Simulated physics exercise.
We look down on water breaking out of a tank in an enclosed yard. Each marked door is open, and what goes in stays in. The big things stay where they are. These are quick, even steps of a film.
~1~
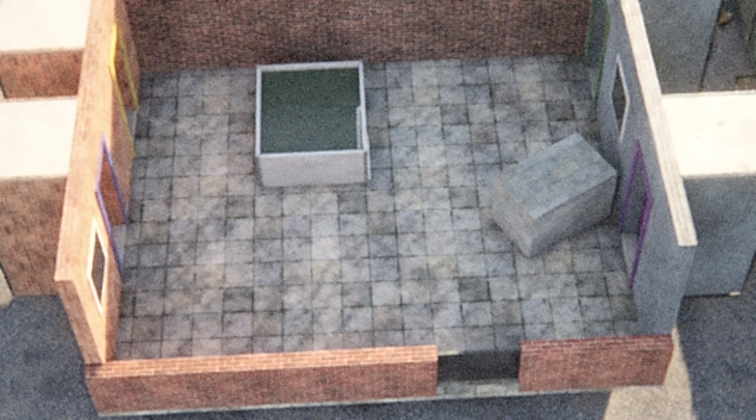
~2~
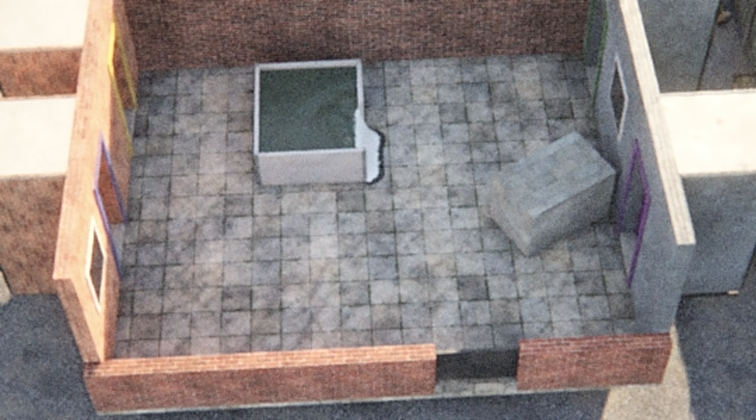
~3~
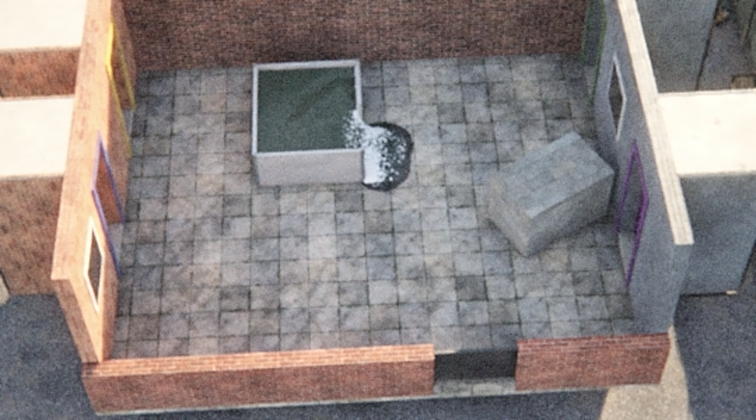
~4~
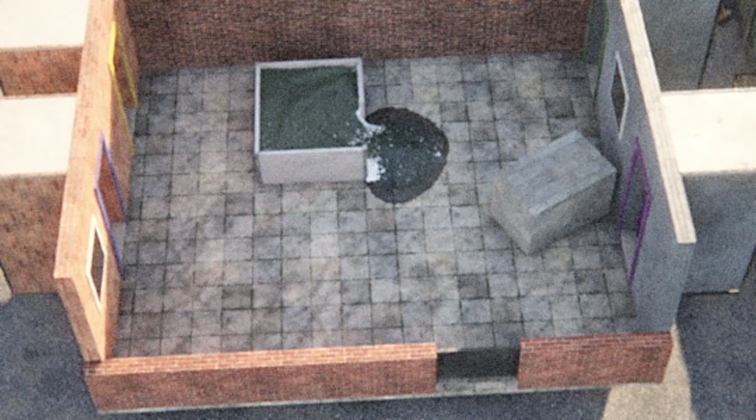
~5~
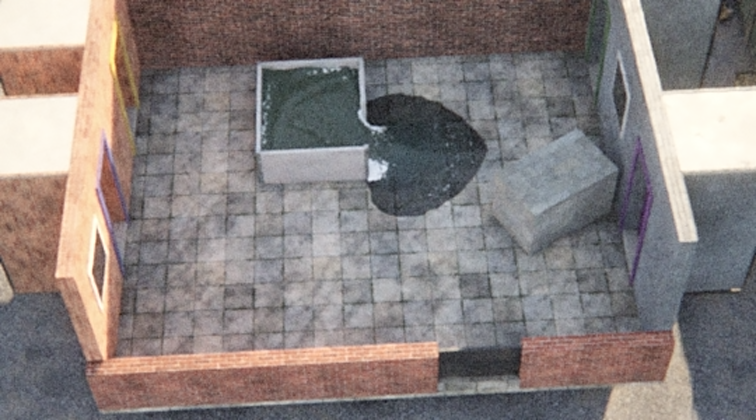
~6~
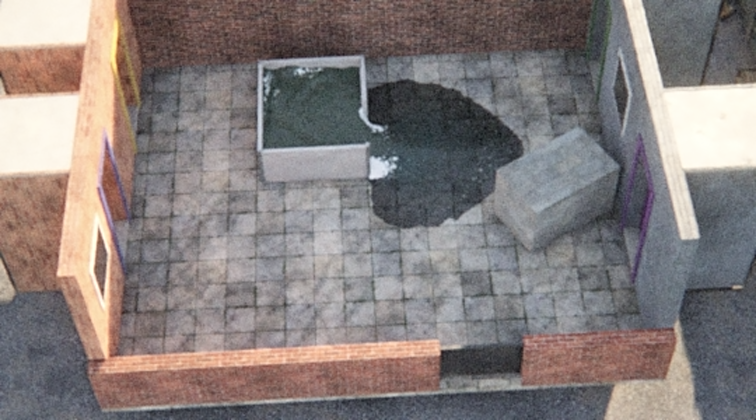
The clip opens on a brick-walled yard seen from above, with an open tank of still, dark green water and a grey block to its right. Water breaks through the tank's right side in a white, foamy burst, then spreads rightward across the paving in a widening dark pool, reaching the block.
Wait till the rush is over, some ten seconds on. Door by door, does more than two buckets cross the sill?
The green door floods; the purple door holds within the limit; the yellow door holds within the limit; the blue door holds within the limit.
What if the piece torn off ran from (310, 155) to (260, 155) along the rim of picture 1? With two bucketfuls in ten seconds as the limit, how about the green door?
The green one stays under.
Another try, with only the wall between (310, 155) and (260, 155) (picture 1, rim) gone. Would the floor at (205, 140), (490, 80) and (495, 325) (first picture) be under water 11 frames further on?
In turn: Clear, dry, clear.
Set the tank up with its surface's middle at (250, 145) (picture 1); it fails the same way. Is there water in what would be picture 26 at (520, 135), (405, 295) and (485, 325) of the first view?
As listed: Covered, covered, awash.
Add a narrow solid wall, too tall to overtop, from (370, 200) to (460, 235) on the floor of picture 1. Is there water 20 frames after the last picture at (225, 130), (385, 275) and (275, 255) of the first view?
In turn: Free of water, free of water, free of water.
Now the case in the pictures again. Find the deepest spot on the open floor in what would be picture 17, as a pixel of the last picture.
At about (590, 135).
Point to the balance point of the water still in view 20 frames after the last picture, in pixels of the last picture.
Around (447, 150).
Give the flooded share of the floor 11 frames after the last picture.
Close to 35 %.
A moment on, water covers 25 % of the floor; the green door not reached, the purple door not reached, the yellow door not reached, the blue door not reached.
Next, water covers 35 % of the floor; the green door over two buckets in, the purple door not reached, the yellow door not reached, the blue door not reached.
Then, water covers 40 % of the floor; the green door far over two buckets in, the purple door wet at the sill, nothing in, the yellow door not reached, the blue door not reached.
Later, water covers 50 % of the floor; the green door far over two buckets in, the purple door wet at the sill, nothing in, the yellow door not reached, the blue door not reached.
In the end, water covers 70 % of the floor; the green door far over two buckets in, the purple door wet at the sill, nothing in, the yellow door wet at the sill, nothing in, the blue door not reached.
